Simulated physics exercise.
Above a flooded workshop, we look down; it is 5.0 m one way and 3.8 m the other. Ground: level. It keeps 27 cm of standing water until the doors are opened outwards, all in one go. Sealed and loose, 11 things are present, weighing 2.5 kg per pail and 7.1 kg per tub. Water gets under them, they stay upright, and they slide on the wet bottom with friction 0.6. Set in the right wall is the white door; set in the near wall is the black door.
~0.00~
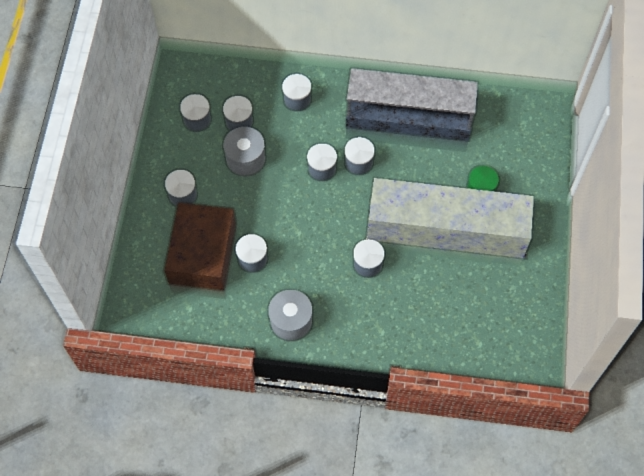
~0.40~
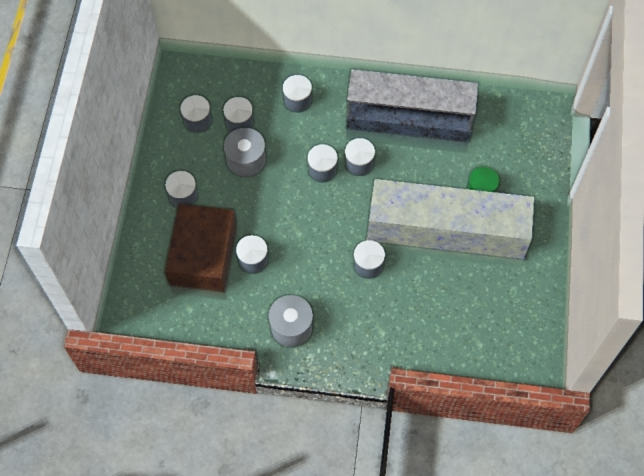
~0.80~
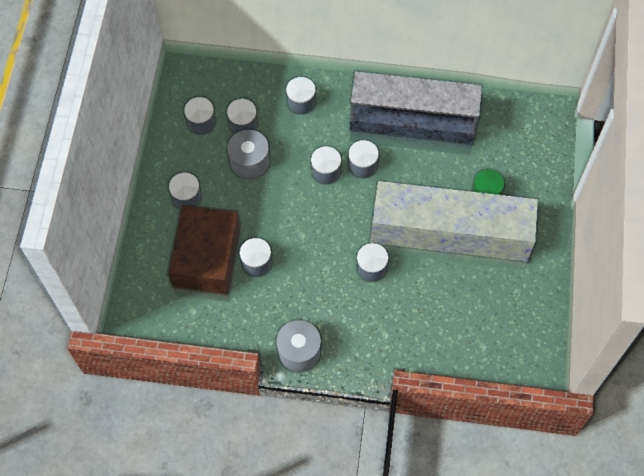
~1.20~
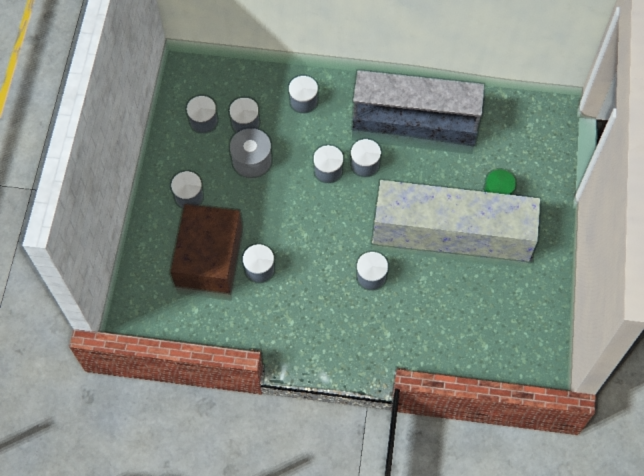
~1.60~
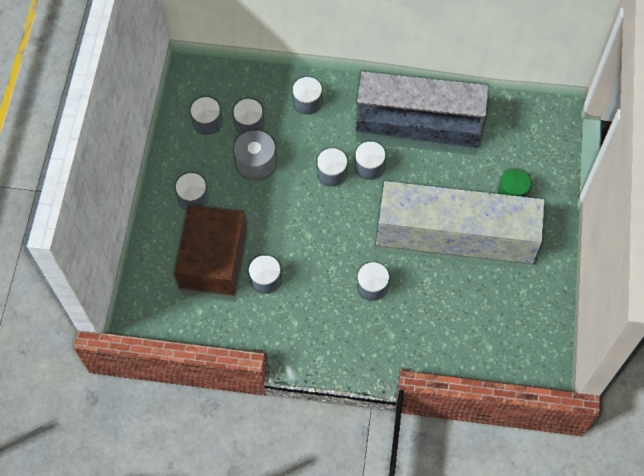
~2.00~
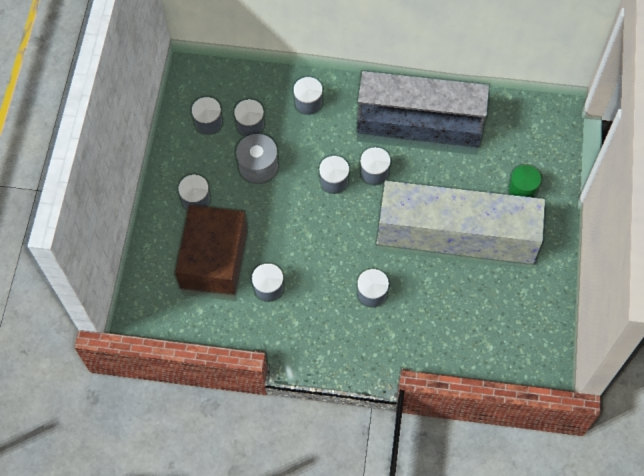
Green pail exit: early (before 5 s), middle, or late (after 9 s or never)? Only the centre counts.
Early.
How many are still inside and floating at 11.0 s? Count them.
Count at that moment: 6.
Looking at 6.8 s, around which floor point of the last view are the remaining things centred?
Roughly at (349, 184).
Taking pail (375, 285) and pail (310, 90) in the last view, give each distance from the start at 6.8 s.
Going in the order asked, I'd say gone out for the first and 50 cm for the second.
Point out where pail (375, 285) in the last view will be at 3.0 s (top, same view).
Look about (374, 312).
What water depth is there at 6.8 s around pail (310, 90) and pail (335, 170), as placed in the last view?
I'd put it at 14 cm and 15 cm respectively.
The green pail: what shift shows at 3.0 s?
Around 80 centimetres.
After 3.0 s the green pail is near (557, 166), 0.7 m from its start, afloat; 1 of 11 are out; 10 afloat.
After 6.8 s the green pail has gone out (at 3.8 s); 4 of 11 are out; 7 afloat.
After 11.0 s the green pail has gone out (at 3.8 s); 5 of 11 are out; 6 afloat.
After 15.0 s the green pail has gone out (at 3.8 s); 7 of 11 are out; 4 afloat.
